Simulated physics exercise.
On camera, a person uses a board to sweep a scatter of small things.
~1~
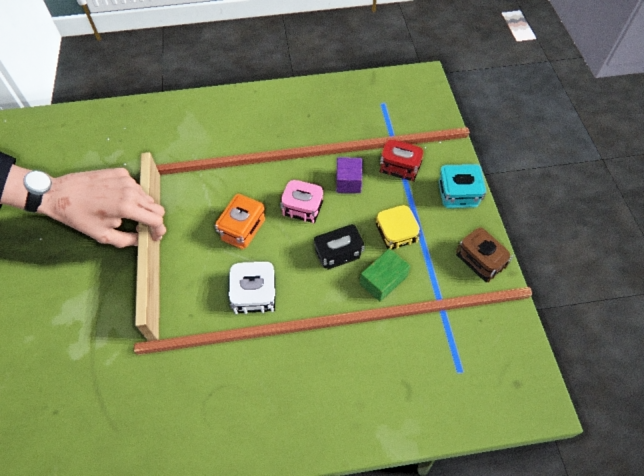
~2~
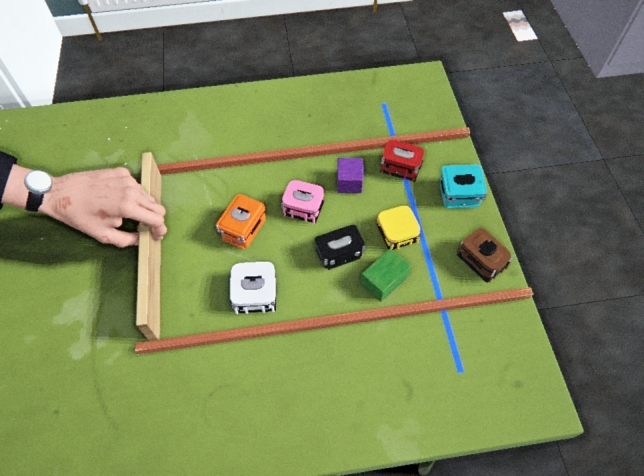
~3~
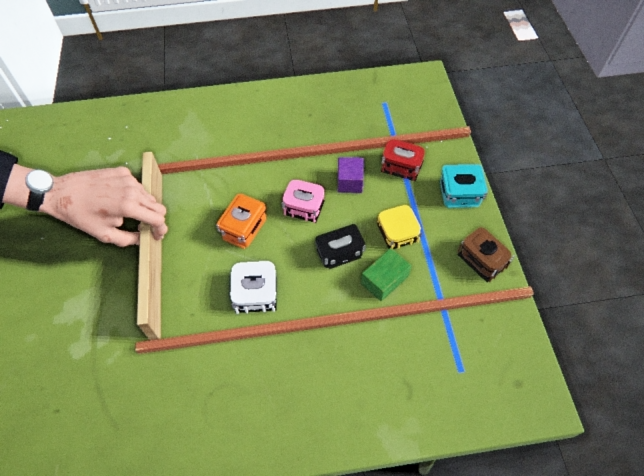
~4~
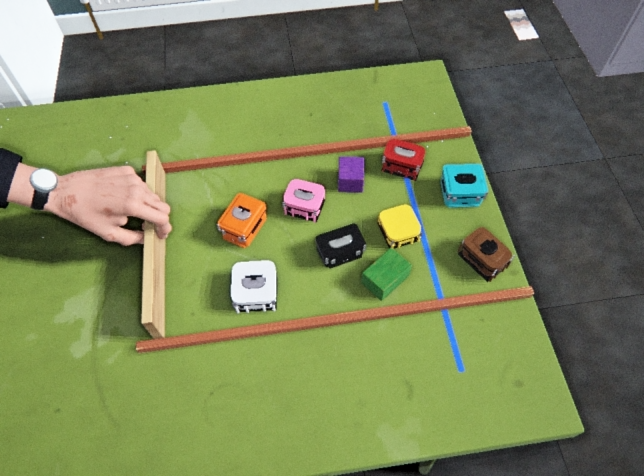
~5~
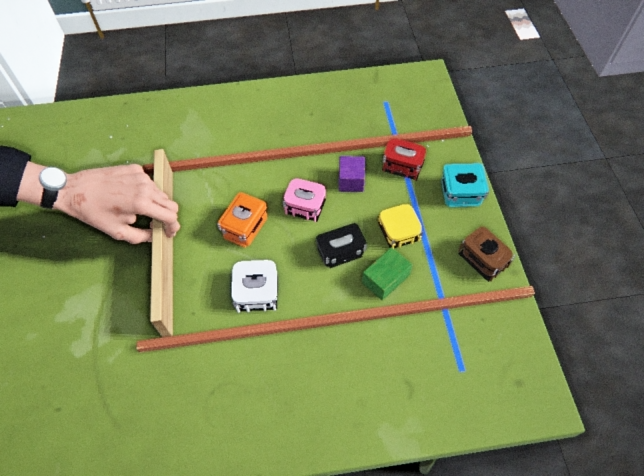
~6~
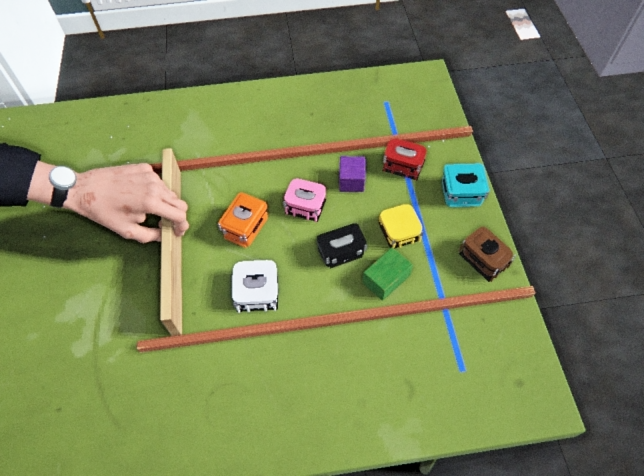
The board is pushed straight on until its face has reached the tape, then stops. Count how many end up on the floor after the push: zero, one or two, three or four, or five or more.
One or two.
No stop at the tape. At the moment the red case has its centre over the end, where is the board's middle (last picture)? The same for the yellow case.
The middle would be close to (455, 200) and then close to (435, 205).
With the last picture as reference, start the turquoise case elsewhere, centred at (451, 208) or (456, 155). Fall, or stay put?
One place after the other: It ends up falling; it ends up falling.
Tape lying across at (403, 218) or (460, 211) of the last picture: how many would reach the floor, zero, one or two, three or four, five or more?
Not one, then more than four.
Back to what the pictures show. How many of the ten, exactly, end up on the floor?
Count: 1.
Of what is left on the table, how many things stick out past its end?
My count gives 2.
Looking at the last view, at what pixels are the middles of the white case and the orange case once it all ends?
Positions - first (455, 263), then (430, 191).
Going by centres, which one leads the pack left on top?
The brown case finishes nearest.
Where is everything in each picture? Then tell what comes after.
Turquoise case (461, 187); brown case (483, 255); red case (401, 160); board (149, 241); tape (416, 218), in the first picture.
Brown case (484, 255); white case (254, 288), in the second picture.
Red case (403, 160); yellow case (399, 228), in the third picture.
Turquoise case (463, 186); board (155, 239), in the fourth picture.
Brown case (486, 254); green block (387, 274), in the fifth picture.
Turquoise case (464, 186); brown case (486, 254); red case (405, 159); board (172, 237); tape (419, 216), in the sixth picture.
Soon after, none off yet; turquoise case at rest near (464, 186); brown case at rest near (486, 254); red case at rest near (405, 159).
In the end, the number that fall off is one or two; gone, turquoise case.
